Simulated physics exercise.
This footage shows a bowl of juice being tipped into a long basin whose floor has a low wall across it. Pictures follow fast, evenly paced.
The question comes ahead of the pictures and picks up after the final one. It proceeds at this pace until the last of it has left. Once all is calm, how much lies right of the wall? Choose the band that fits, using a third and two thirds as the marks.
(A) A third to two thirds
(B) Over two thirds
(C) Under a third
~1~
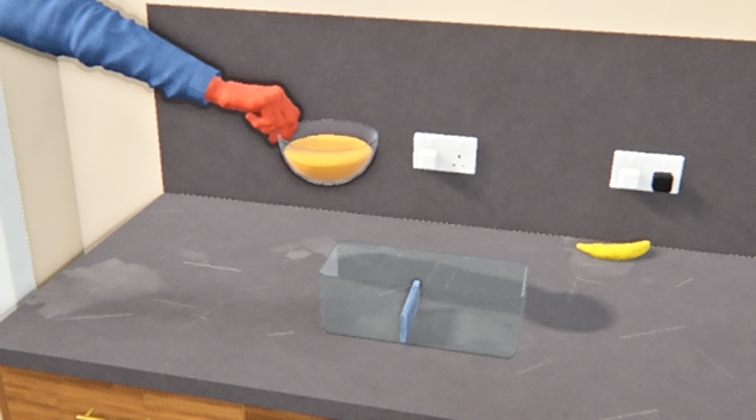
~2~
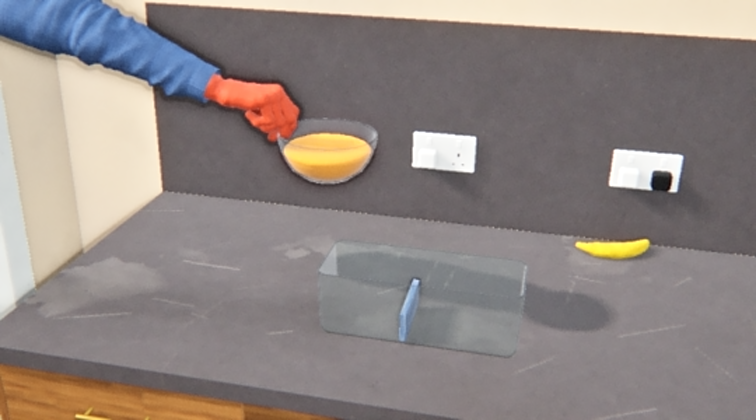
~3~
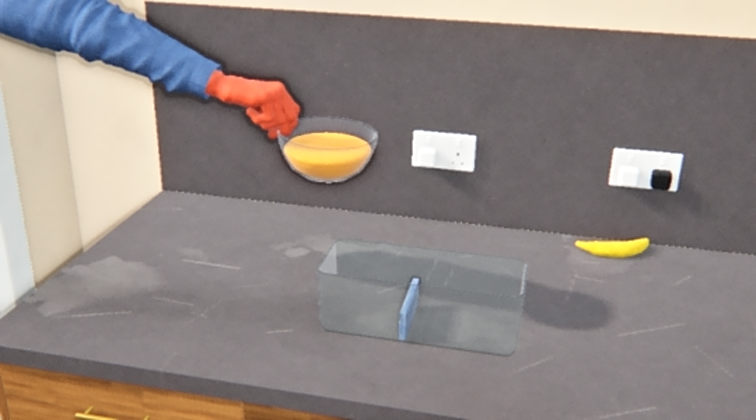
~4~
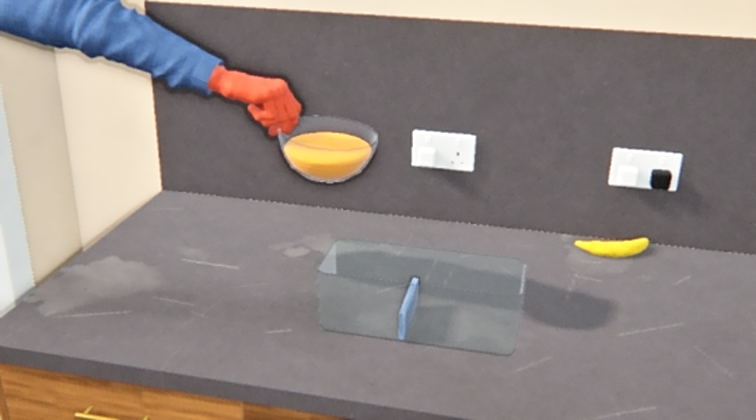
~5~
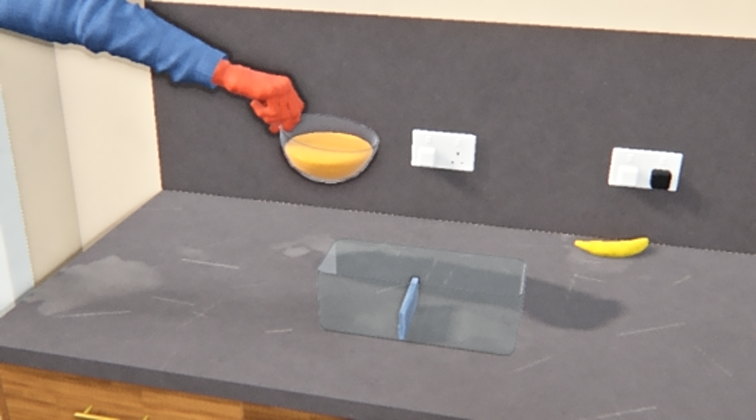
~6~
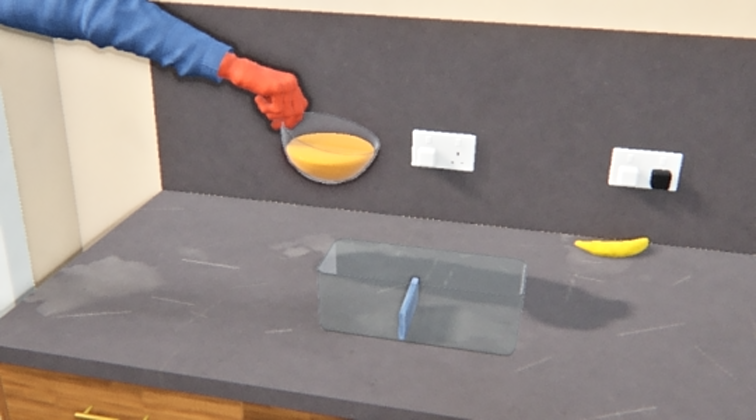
(A) A third to two thirds.
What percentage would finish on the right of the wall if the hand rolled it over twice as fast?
I'd put it at some 25 percent.
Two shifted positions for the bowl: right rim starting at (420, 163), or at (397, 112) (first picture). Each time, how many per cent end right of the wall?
Close to 95 in a hundred, then close to 80 in a hundred.
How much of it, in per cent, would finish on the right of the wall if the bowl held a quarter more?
It comes to around 55 percent.
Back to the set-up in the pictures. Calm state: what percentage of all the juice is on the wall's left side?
That is roughly 55 percent of it.
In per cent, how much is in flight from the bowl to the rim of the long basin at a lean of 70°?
Airborne fraction: Approx. 45 %.
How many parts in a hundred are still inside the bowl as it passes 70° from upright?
Near 45 percent is still in there.
A moment on, the bowl is tipped part way and 43 per cent is still to pour, 5 is left of the wall and 8 right of it.
Next, the bowl is tipped right over and 0 per cent is still to pour, 49 is left of the wall and 43 right of it.
Then the bowl is tipped right over and 0 per cent is still to pour, 55 is left of the wall and 44 right of it.
Later the bowl is tipped right over and 0 per cent is still to pour, 55 is left of the wall and 44 right of it.
Finally, 55 per cent lies left of the wall, 44 right of it and 1 outside.
